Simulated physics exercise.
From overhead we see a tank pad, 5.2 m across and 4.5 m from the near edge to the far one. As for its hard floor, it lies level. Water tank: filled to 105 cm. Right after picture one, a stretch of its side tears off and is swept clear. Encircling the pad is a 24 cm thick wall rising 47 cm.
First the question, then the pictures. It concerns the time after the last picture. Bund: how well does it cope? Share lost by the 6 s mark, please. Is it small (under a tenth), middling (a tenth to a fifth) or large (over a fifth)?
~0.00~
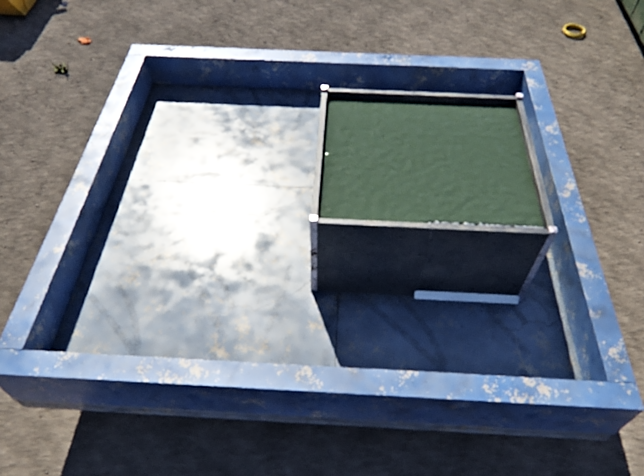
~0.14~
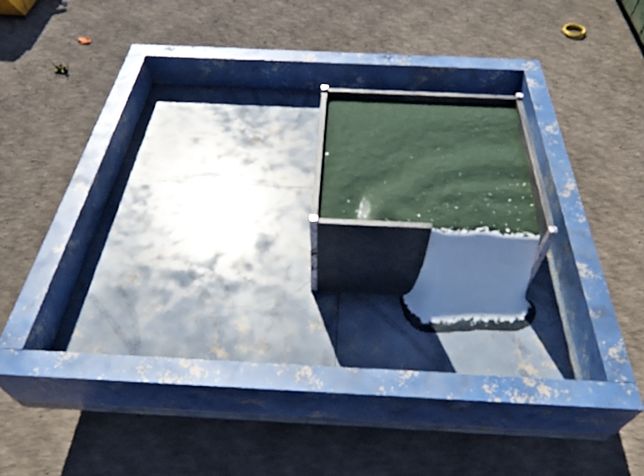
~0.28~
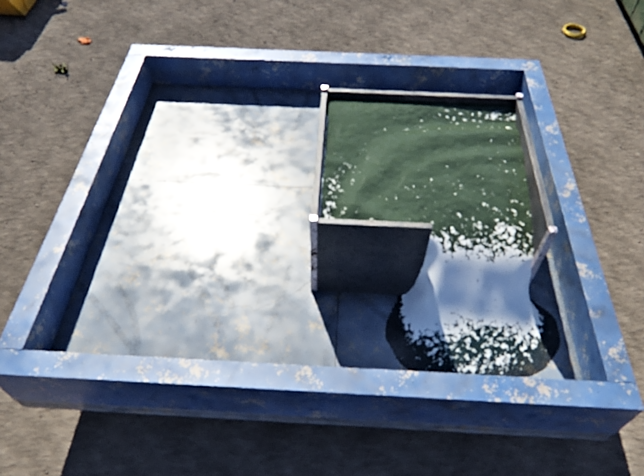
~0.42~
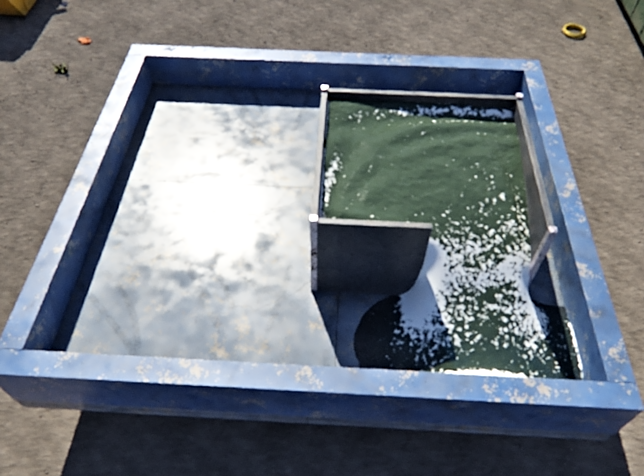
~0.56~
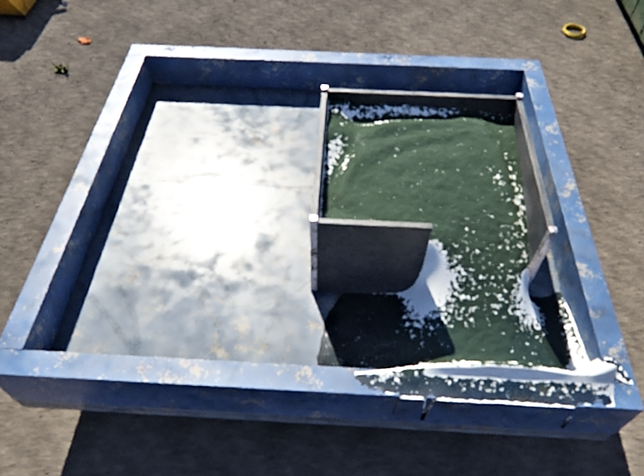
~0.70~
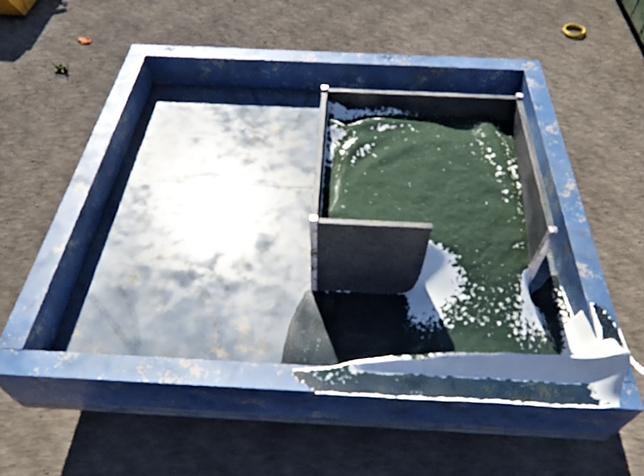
It is middling, a tenth to a fifth.
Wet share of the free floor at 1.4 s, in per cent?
Some 30 per cent of it.
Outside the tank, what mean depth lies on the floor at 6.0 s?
I'd say close to 15 cm.
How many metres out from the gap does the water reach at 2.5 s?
About 5.2 m.
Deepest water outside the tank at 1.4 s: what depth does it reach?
Max around 89 cm.
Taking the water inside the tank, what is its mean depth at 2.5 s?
Mean depth: About 44 cm.
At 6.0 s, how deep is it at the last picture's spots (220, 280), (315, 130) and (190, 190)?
18, 21 and 12 cm.
After 1.1 s water covers 20 % of the floor and is deepest (100 cm) near (461, 394); 2 % is over the wall.
After 1.4 s water covers 30 % of the floor and is deepest (89 cm) near (573, 382); 5 % is over the wall.
After 2.5 s water covers 60 % of the floor and is deepest (52 cm) near (577, 400); 12 % is over the wall.
After 4.0 s water covers 80 % of the floor and is deepest (36 cm) near (509, 103); 13 % is over the wall.
After 6.0 s water covers 85 % of the floor and is deepest (29 cm) near (169, 327); 13 % is over the wall.
